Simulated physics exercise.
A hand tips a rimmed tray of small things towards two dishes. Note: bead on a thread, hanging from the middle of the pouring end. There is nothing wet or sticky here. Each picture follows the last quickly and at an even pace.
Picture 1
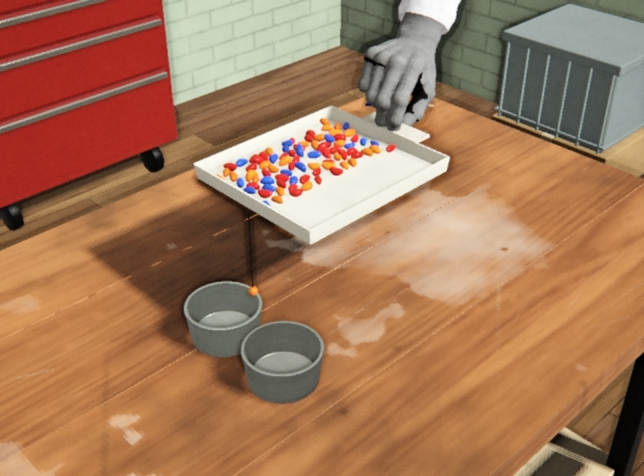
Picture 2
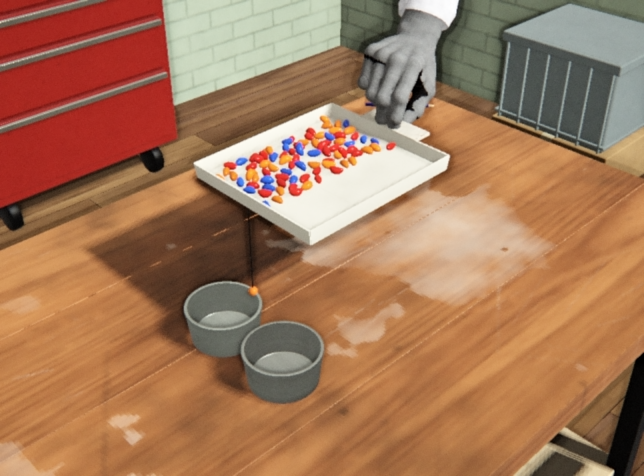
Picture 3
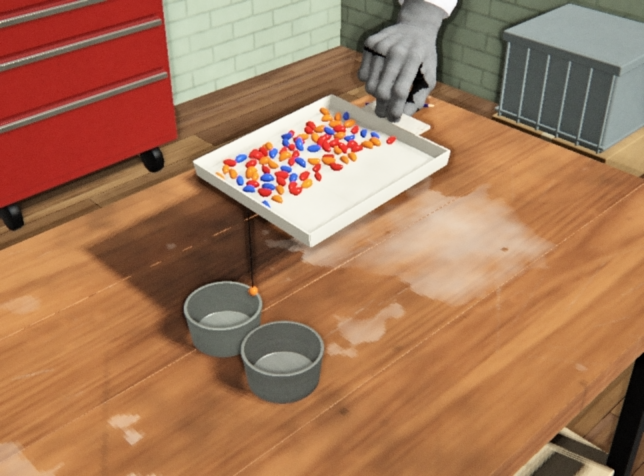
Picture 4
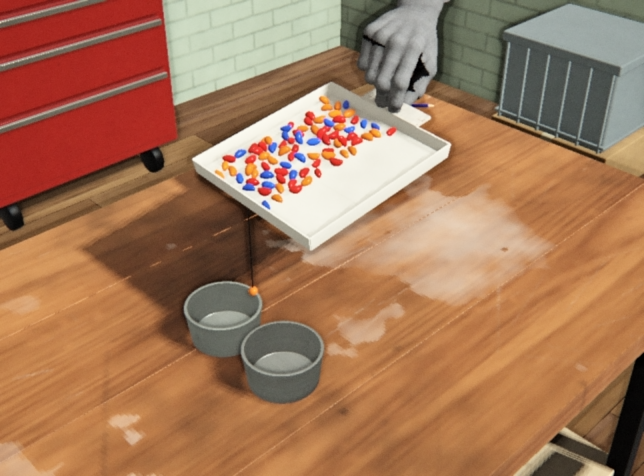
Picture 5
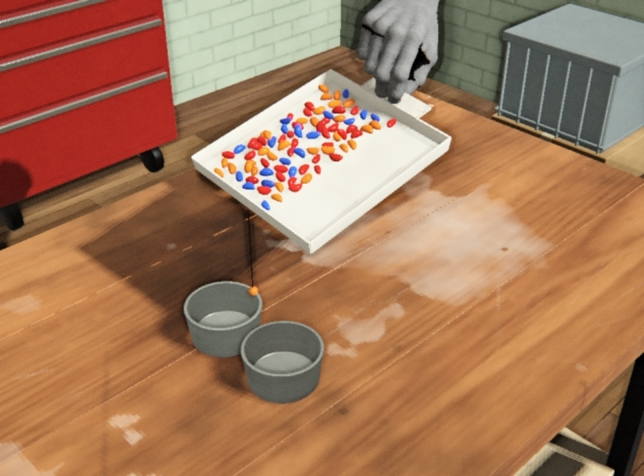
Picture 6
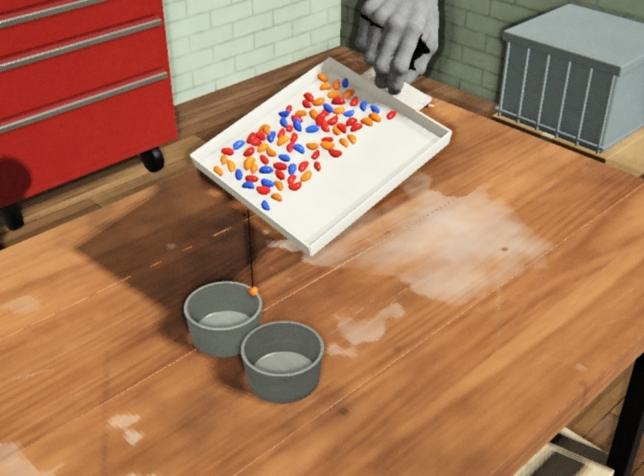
The footage shows a gloved-looking grey hand holding a white rimmed tray of red, blue and orange jelly beans above two grey dishes on a wooden table, gradually raising its far side and tilting it slightly towards the right corner.
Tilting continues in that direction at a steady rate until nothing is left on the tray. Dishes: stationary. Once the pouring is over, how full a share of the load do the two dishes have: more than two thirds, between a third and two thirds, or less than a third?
They have between a third and two thirds of it.
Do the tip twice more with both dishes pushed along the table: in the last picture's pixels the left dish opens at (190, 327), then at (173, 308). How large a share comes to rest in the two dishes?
In the first position around 20 percent, in the second around 20 percent.
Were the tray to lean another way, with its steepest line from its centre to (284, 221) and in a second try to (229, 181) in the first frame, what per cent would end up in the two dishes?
I'd put it at some 60 % and then some 10 %.
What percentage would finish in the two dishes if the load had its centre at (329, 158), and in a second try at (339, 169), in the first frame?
It's 50 percent the first time and 50 percent the second.
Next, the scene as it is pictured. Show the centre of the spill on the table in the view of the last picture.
Near (311, 356).
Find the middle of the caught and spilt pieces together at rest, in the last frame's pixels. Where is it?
It settles centred around (285, 376).
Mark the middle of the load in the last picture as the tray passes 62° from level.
Centre estimate: (296, 197).
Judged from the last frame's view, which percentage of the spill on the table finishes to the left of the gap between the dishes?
Around 40 %.
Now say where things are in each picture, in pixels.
The first frame shows corners of the pouring end at (197, 164) and (310, 229), level; middle of the load at (296, 160), jelly beans; left dish at (195, 334); right dish at (253, 379); bead on its thread at (253, 291).
The second frame shows corners of the pouring end at (197, 163) and (310, 230), level; middle of the load at (296, 158).
The third frame shows corners of the pouring end at (196, 161) and (310, 233), tipped barely, lowest at the right corner; middle of the load at (296, 154).
The fourth frame shows corners of the pouring end at (195, 159) and (310, 237), tipped a little, lowest at the right corner; middle of the load at (296, 148).
The fifth frame shows corners of the pouring end at (194, 157) and (310, 241), tipped a little, lowest at the right corner; middle of the load at (295, 143).
The sixth frame shows corners of the pouring end at (193, 155) and (310, 245), tipped clearly, lowest at the right corner; middle of the load at (294, 137); left dish at (195, 334); right dish at (253, 379).
Soon after the last picture, tray tipped steeply; nearly all on the tray; a stray few in the air.
A little later, tray tipped right over; most on the tray; a small part in the right dish; a stray few outside both.
Later still, tray tipped past a quarter turn; about half in the right dish; a stray few in the left dish; about half outside both.
At rest, tray tipped past a quarter turn; about half in the right dish; a stray few in the left dish; about half outside both.
